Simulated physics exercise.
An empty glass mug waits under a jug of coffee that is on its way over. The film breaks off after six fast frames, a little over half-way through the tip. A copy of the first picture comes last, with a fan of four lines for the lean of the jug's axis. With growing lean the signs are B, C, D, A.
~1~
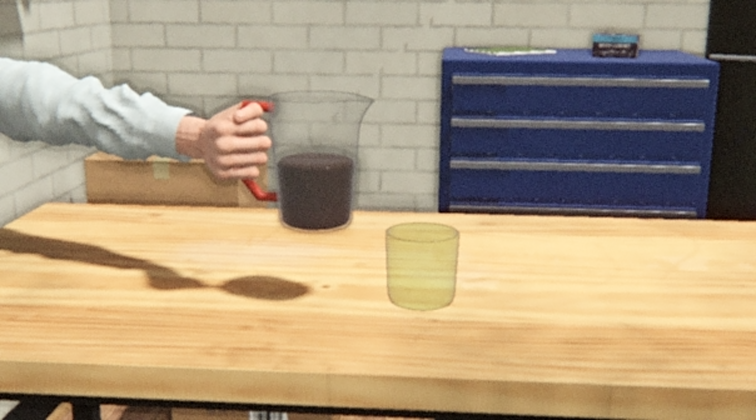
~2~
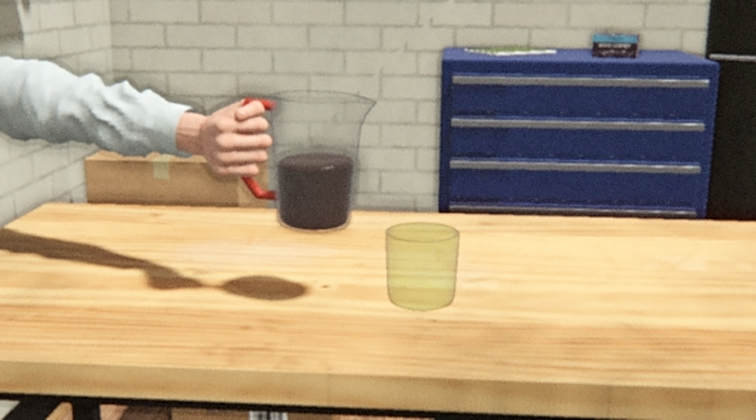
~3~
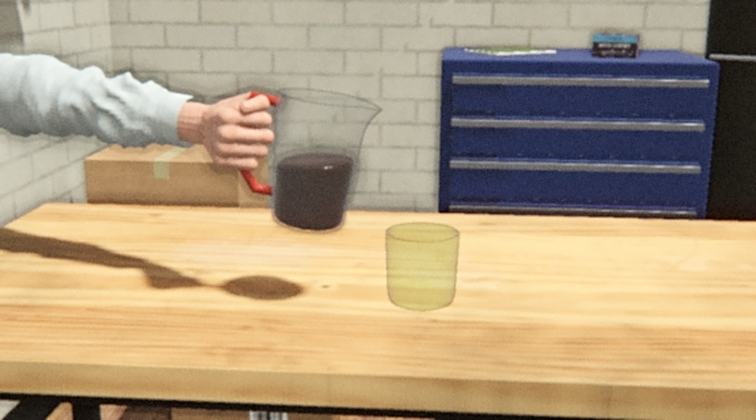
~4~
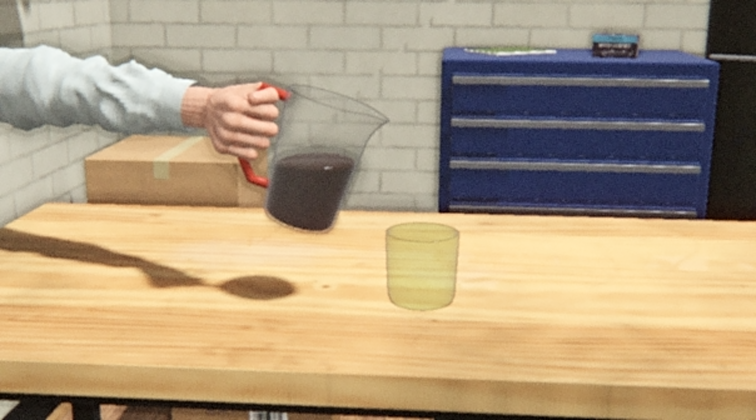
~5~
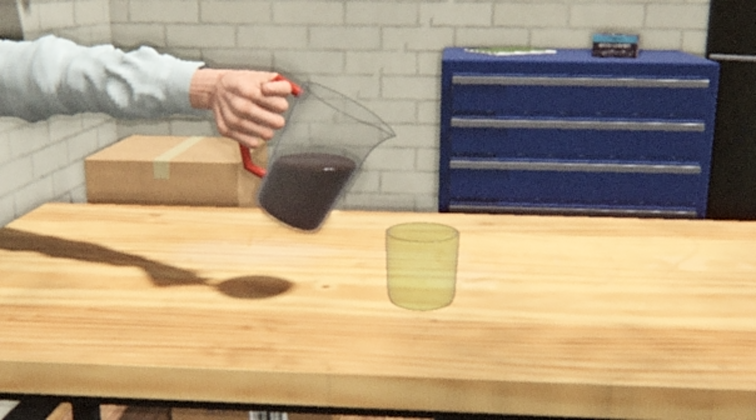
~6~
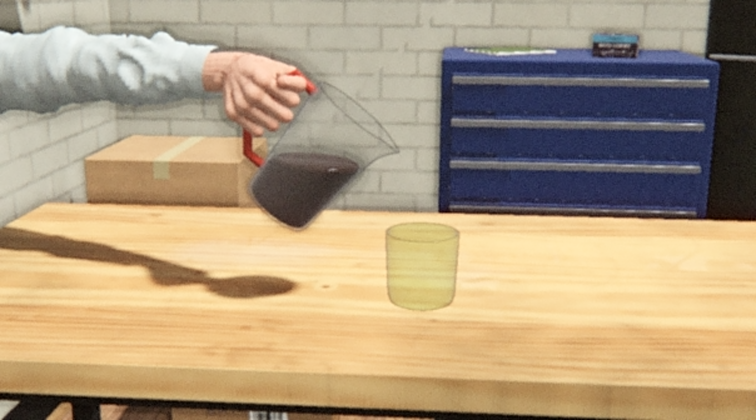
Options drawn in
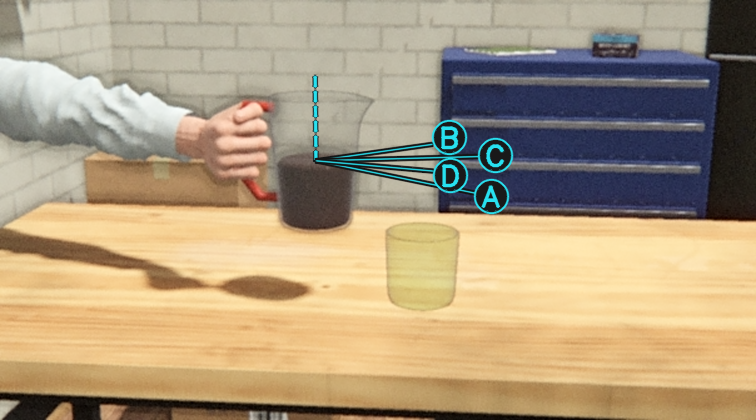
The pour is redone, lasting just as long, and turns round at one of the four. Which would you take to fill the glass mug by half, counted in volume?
The answer is line B.
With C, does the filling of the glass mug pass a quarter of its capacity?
Yes, it does.
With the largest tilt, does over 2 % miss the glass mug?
Yes, it does.
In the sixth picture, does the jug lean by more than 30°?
Yes, it does.
In cyan, A at (475, 193); B at (432, 144); C at (478, 156); D at (433, 171).
With A, the glass mug ends with about 68 % of what it can hold; 25 % of the coffee is spilt.
With B, the glass mug ends with about 47 % of what it can hold; 6 % of the coffee is spilt.
With C, the glass mug ends with about 61 % of what it can hold; 8 % of the coffee is spilt.
With D, the glass mug ends with about 74 % of what it can hold; 10 % of the coffee is spilt.
